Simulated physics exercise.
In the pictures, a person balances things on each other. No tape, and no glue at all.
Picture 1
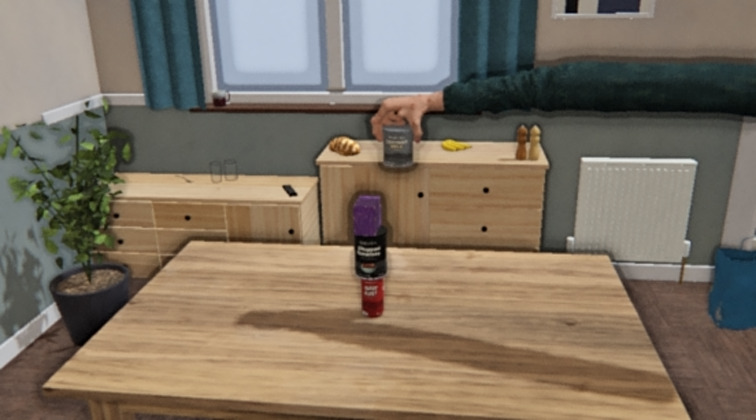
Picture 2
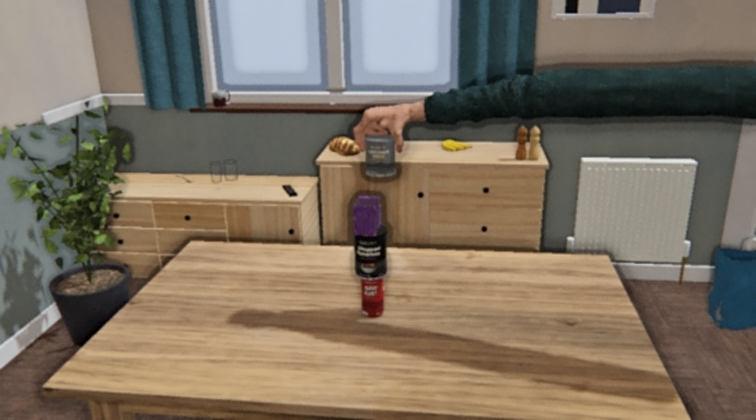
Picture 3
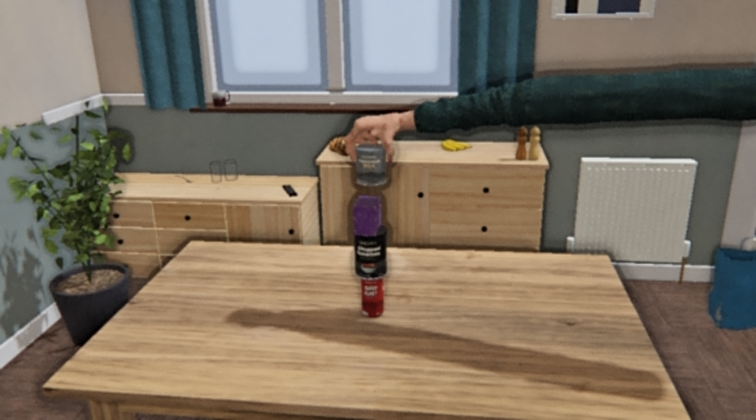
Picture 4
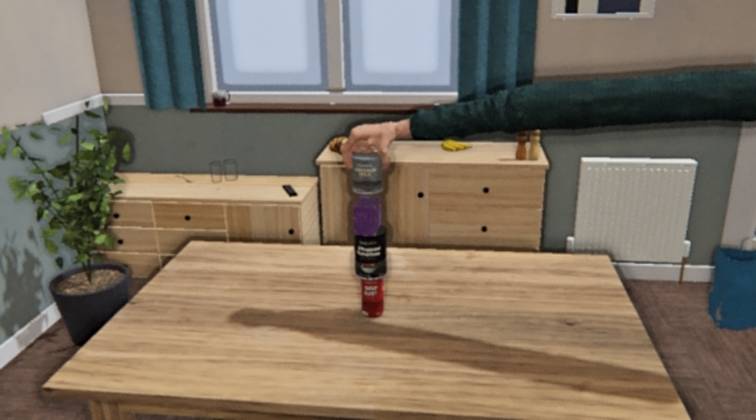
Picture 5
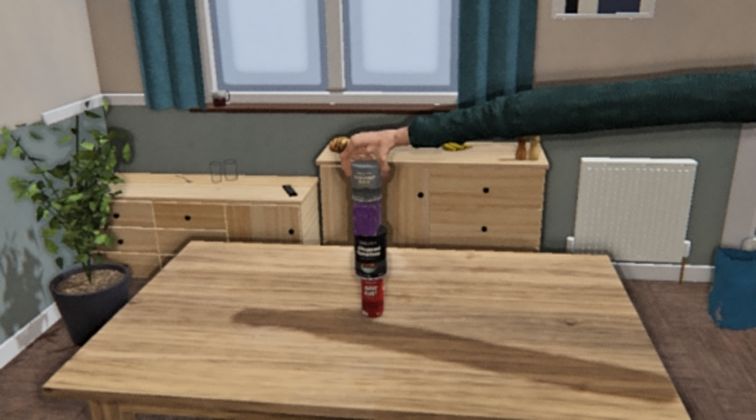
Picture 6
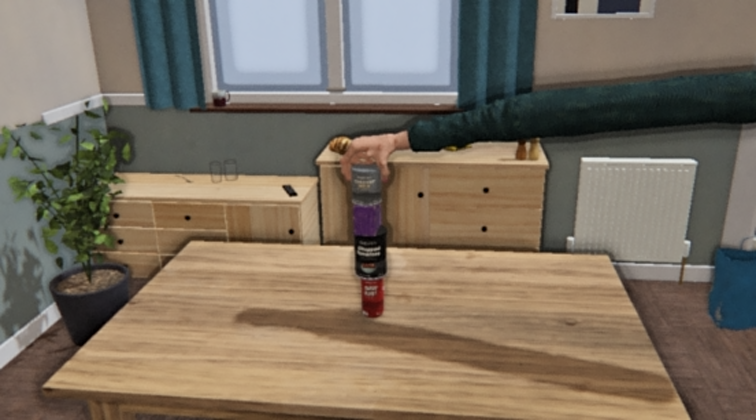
A grey pot, gripped from above by a hand in a dark green sleeve, moved a little left and down onto a purple block stacked above a black tin and a red can on the wooden table.
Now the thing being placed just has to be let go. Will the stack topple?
The stack stays intact.
Then, 0.30 s after the last picture, nothing has stirred.
Then, 0.80 s after the last picture, grey pot resting near (366, 185).
At rest, all 4 in place. Seen from the same camera at the end, grey pot near (366, 185). The pile holds.
